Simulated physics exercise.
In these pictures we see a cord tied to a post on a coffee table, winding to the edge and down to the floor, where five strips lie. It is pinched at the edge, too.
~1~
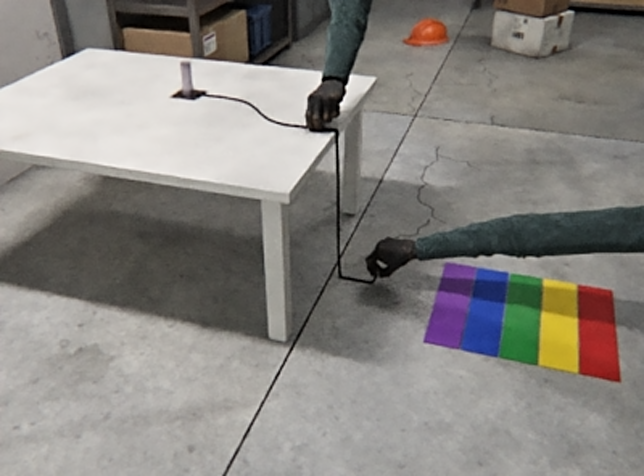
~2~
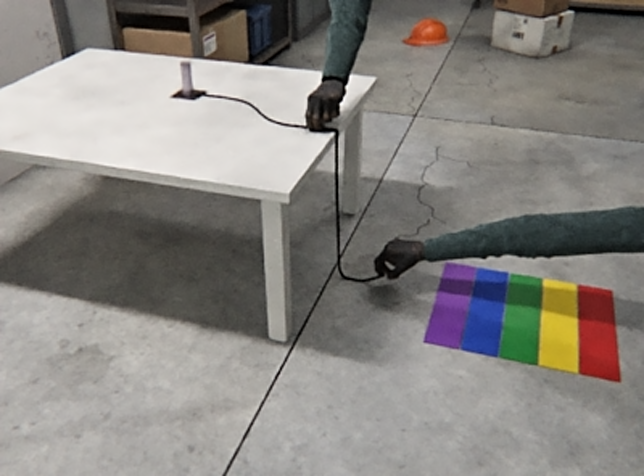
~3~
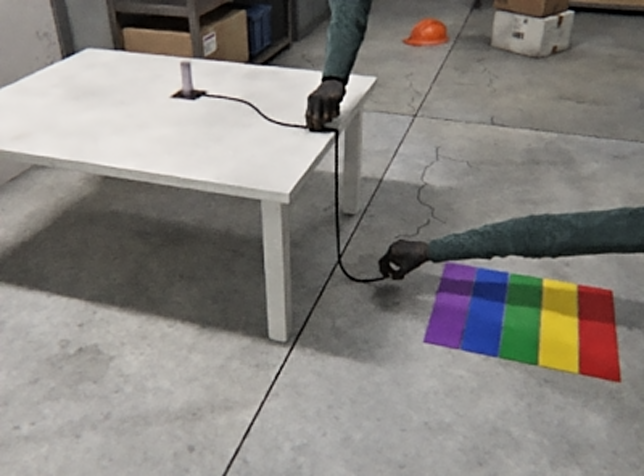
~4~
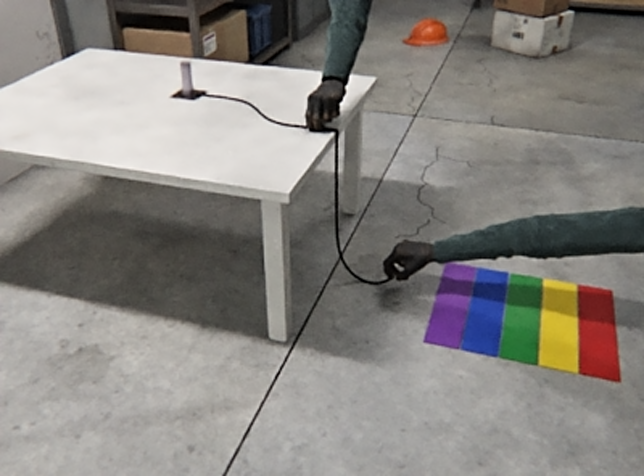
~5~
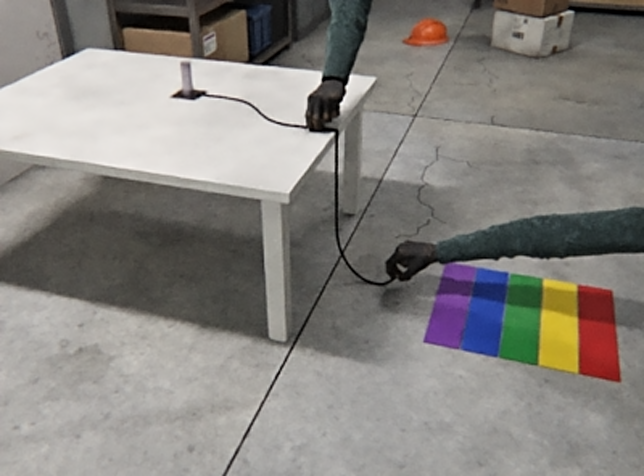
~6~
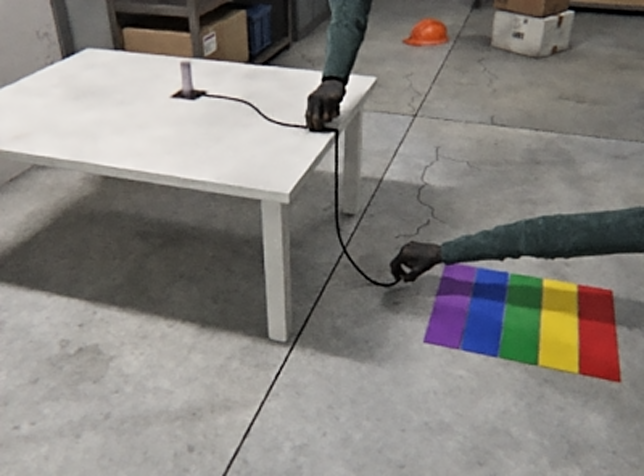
Gloved hand drawing the low end of a dark cord slightly right near rainbow strips, another pinning it at a white table's edge.
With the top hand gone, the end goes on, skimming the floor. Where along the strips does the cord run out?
Over the blue strip.
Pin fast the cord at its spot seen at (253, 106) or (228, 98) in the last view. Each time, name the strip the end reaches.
First try blue, second try blue.
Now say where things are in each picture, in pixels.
In the first frame, end (377, 273); purple (445, 329); blue (482, 336); green (520, 344); yellow (559, 351); red (599, 359).
In the second frame, end (385, 275); cord through (222, 97) (259, 111) (304, 127) (337, 162) (338, 217) (340, 270).
In the third frame, end (390, 276).
In the fourth frame, end (394, 277); cord through (222, 97) (259, 111) (304, 127) (336, 162) (337, 217) (349, 270).
In the fifth frame, end (397, 277).
In the sixth frame, end (401, 278); cord through (222, 97) (259, 111) (304, 127) (336, 162) (337, 217) (358, 269).
Soon after, end near (425, 282); short of the strips.
After that, end near (468, 290); over purple.
At the stop, end near (494, 294); over blue. The blue one.
